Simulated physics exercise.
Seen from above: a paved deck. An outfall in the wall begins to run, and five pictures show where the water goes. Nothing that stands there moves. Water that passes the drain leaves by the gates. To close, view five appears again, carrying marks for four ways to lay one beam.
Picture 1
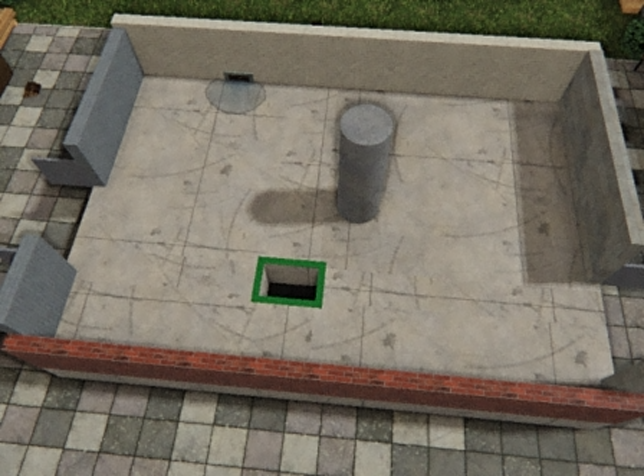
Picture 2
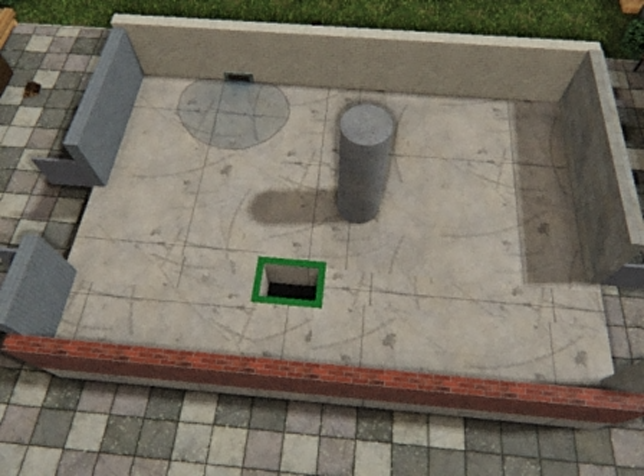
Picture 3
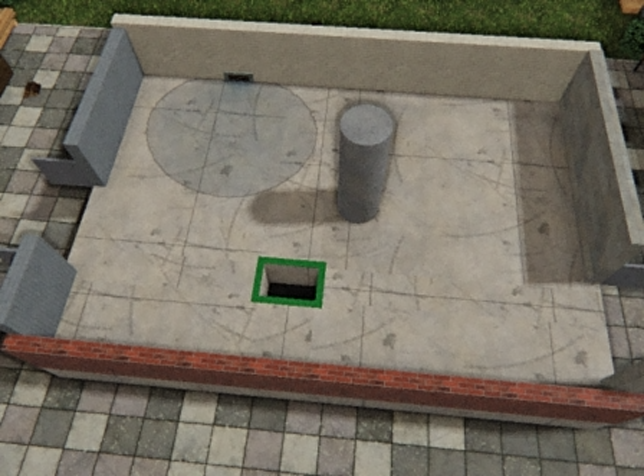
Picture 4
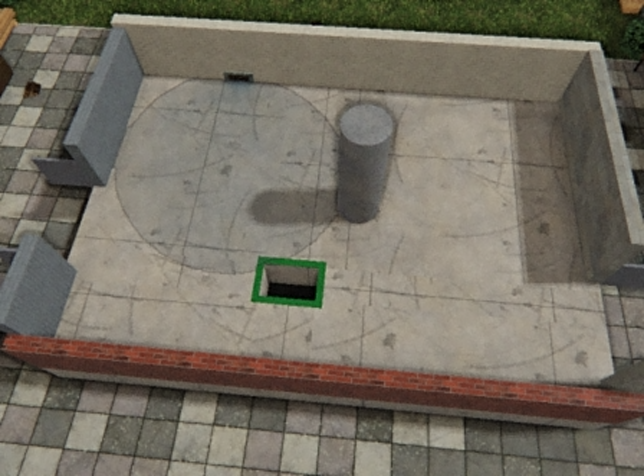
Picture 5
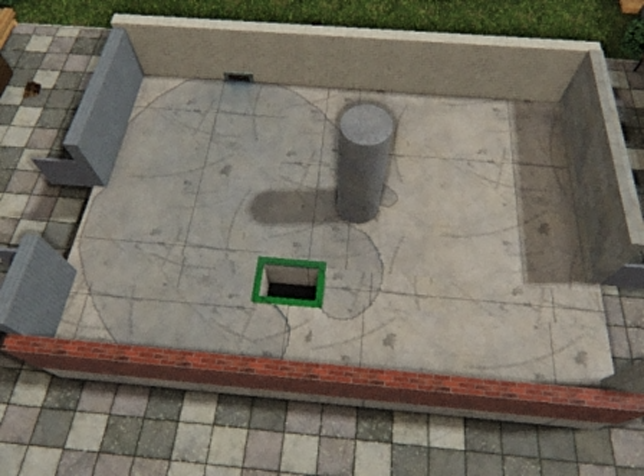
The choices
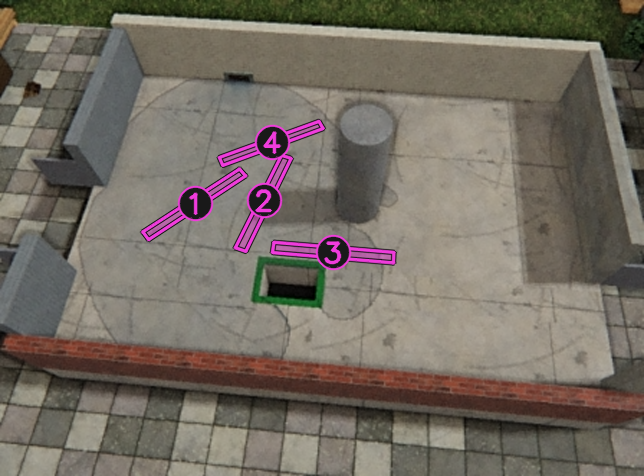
Water spread in a widening round patch from a small opening at the back wall across the paved deck, flowed around the grey pillar, and then reached the green-edged drain pit and started running in.
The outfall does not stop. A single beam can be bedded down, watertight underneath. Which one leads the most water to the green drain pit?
Take 1.
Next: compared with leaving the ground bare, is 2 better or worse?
It is worse.
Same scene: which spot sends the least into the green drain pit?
The answer is 4.
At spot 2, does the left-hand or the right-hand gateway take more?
More leaves on the right.
On the marked copy, 1 from (145, 235) to (242, 172); 2 from (240, 249) to (286, 156); 3 from (273, 247) to (393, 257); 4 from (221, 161) to (321, 124).
For spot 1, about 28 % of the stream goes into the green drain pit, about 63 % out by the gates.
For spot 2, about 17 % of the stream goes into the green drain pit, about 75 % out by the gates.
For spot 3, about 14 % of the stream goes into the green drain pit, about 77 % out by the gates.
For spot 4, about 10 % of the stream goes into the green drain pit, about 80 % out by the gates.
